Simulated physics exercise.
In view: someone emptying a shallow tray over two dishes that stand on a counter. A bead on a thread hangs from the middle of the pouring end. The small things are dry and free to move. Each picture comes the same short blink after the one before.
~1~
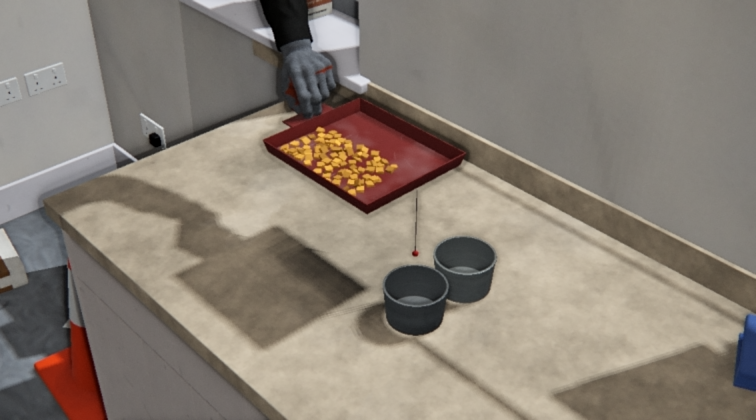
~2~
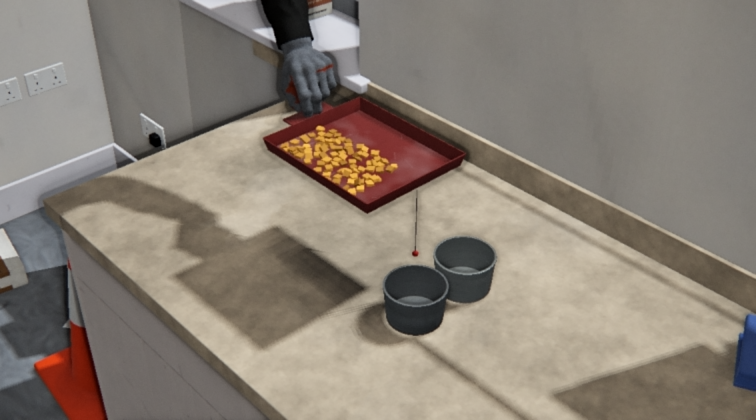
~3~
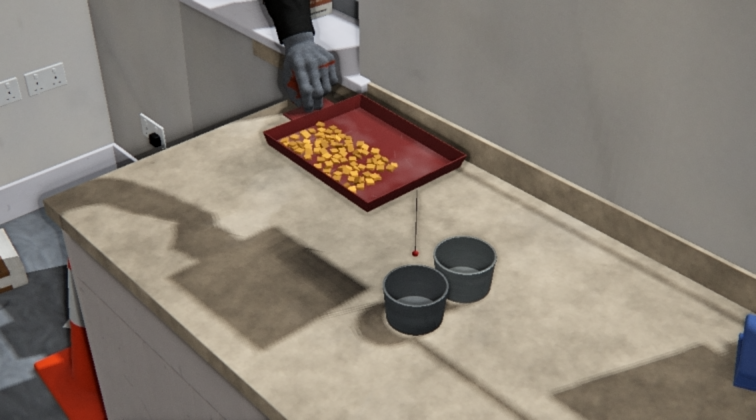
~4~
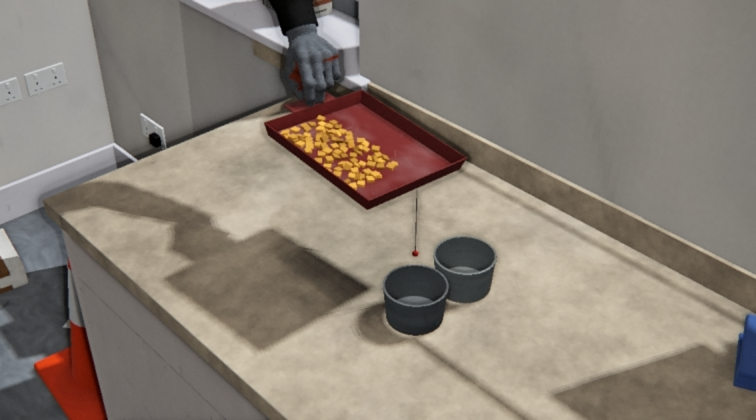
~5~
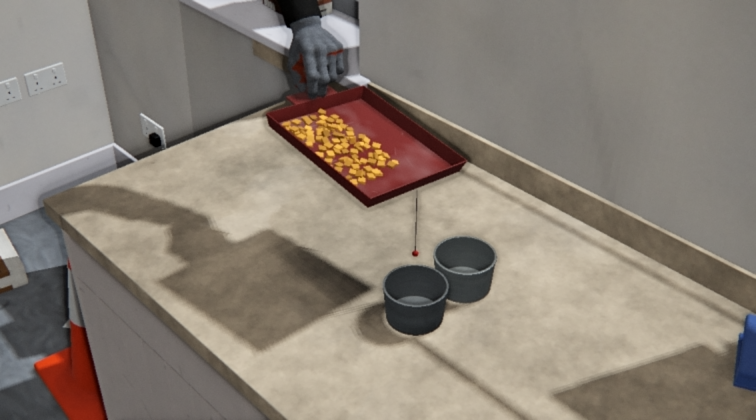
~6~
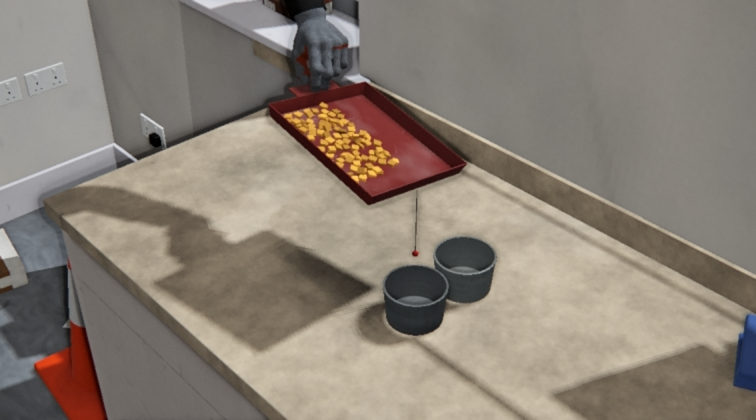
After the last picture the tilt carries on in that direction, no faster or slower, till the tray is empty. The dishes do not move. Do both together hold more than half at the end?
Together they catch only the smaller part.
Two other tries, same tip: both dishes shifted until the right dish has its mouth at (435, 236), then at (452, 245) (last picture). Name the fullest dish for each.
The first try: Right. The second: The right one.
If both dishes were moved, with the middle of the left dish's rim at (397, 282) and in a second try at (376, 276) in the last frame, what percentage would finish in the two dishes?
The first gives 50 %, the second 60 %.
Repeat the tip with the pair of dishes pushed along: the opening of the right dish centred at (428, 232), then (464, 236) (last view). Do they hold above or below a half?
The first try: Most of it. The second: The larger part.
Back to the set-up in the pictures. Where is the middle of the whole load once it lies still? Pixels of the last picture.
Roughly at (448, 264).
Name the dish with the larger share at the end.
The winner is right.
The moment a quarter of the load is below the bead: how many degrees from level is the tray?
Roughly 100°.
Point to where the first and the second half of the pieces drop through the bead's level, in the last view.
Early half (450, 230), late half (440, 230).
Soon, tray tipped steeply; nearly all on the tray; a stray few in the air.
A while on, tray tipped right over; most on the tray; a small part in the right dish; a small part outside both; a stray few in the air.
Towards the end, tray tipped past a quarter turn; about a third in the right dish; about two thirds outside both.
Finally, tray tipped past a quarter turn; none in the left dish; about a third in the right dish; about two thirds outside both.
